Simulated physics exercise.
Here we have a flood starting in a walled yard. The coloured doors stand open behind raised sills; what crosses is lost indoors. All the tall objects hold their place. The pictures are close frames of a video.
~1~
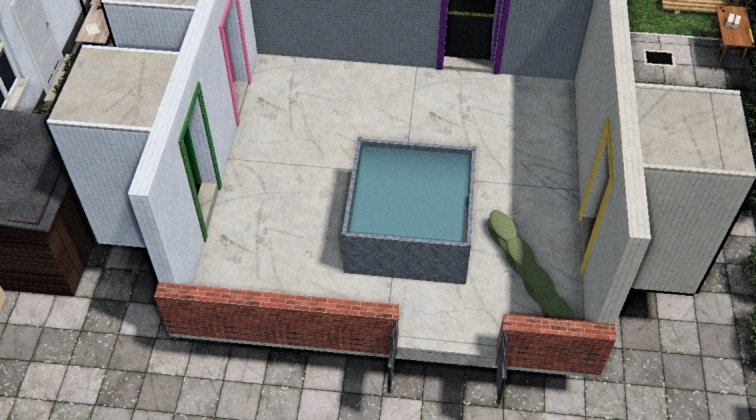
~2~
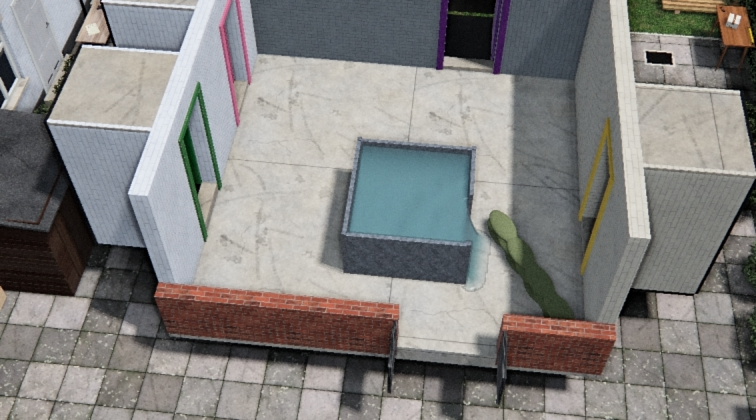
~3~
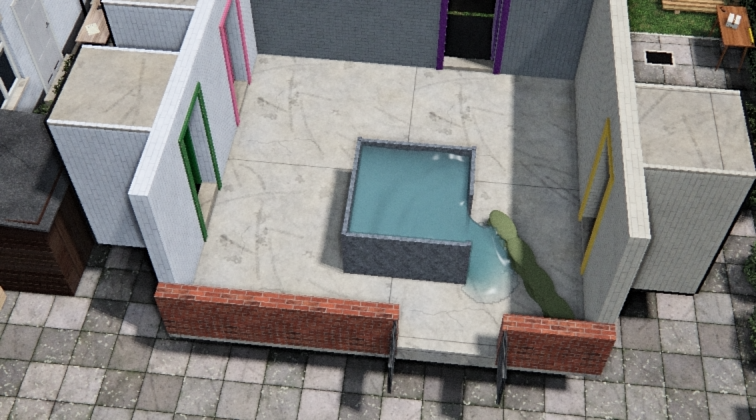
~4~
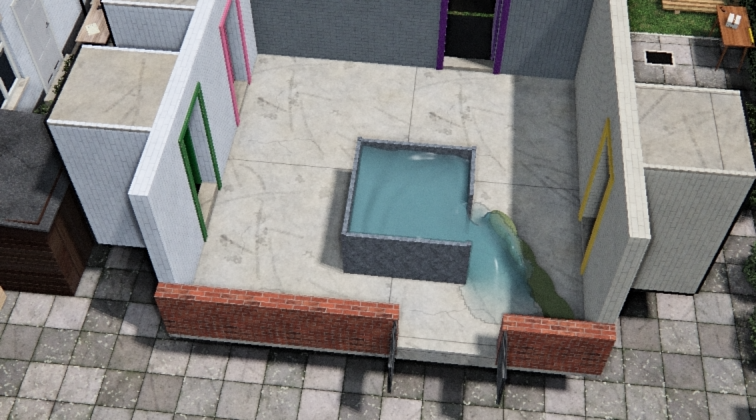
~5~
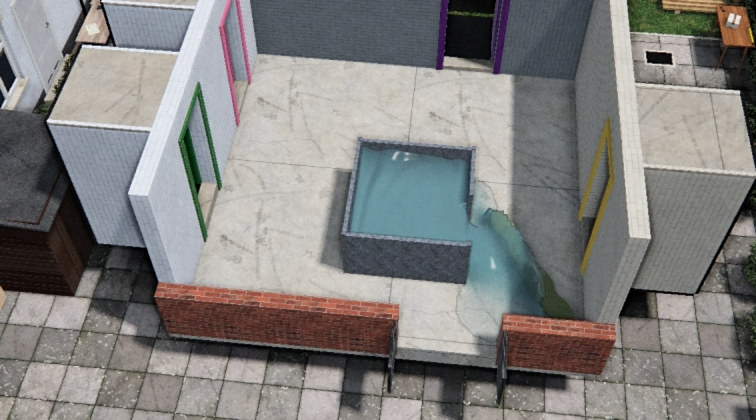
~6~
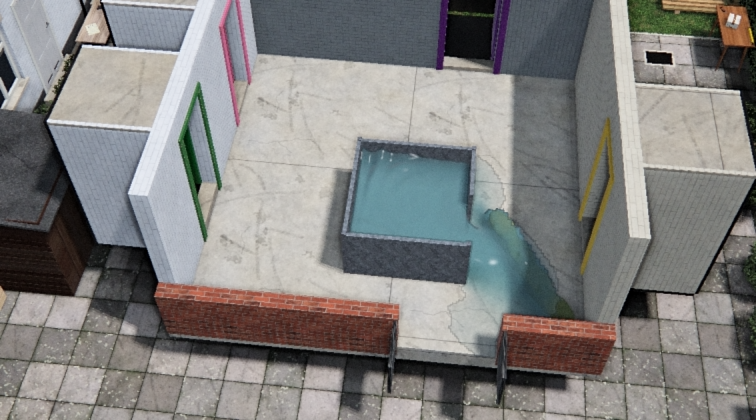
In this clip, water pours from a gap in the right side of a square grey tank in a walled yard, spreading across the pale floor toward the low brick wall and around a long green object lying nearby.
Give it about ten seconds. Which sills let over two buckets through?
One by one: The yellow door floods; the purple door floods; the pink door holds within the limit; the green door holds within the limit.
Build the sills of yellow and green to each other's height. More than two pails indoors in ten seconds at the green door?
In short: The green door is under.
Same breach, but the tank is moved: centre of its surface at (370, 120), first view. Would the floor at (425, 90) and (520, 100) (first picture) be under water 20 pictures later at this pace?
In turn: Awash, wet.
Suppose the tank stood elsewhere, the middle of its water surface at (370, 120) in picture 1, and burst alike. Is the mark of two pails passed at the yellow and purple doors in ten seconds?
Then: Yellow passes that mark; purple takes less.
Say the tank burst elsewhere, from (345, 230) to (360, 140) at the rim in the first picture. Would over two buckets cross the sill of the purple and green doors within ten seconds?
One by one: Purple keeps below it, green passes that mark.
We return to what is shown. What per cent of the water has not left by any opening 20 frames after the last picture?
Near 90 in a hundred.
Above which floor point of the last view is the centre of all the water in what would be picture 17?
At about (462, 245).
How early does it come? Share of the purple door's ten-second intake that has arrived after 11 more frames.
Near 0 in a hundred.
A moment on, water covers 25 % of the floor; the yellow door under two buckets in, the purple door not reached, the pink door not reached, the green door not reached.
Next, water covers 40 % of the floor; the yellow door over two buckets in, the purple door wet at the sill, nothing in, the pink door not reached, the green door not reached.
Then, water covers 55 % of the floor; the yellow door over two buckets in, the purple door under two buckets in, the pink door not reached, the green door not reached.
Later, water covers 85 % of the floor; the yellow door over two buckets in, the purple door over two buckets in, the pink door wet at the sill, nothing in, the green door wet at the sill, nothing in.
In the end, water covers 95 % of the floor; the yellow door over two buckets in, the purple door over two buckets in, the pink door wet at the sill, nothing in, the green door wet at the sill, nothing in.
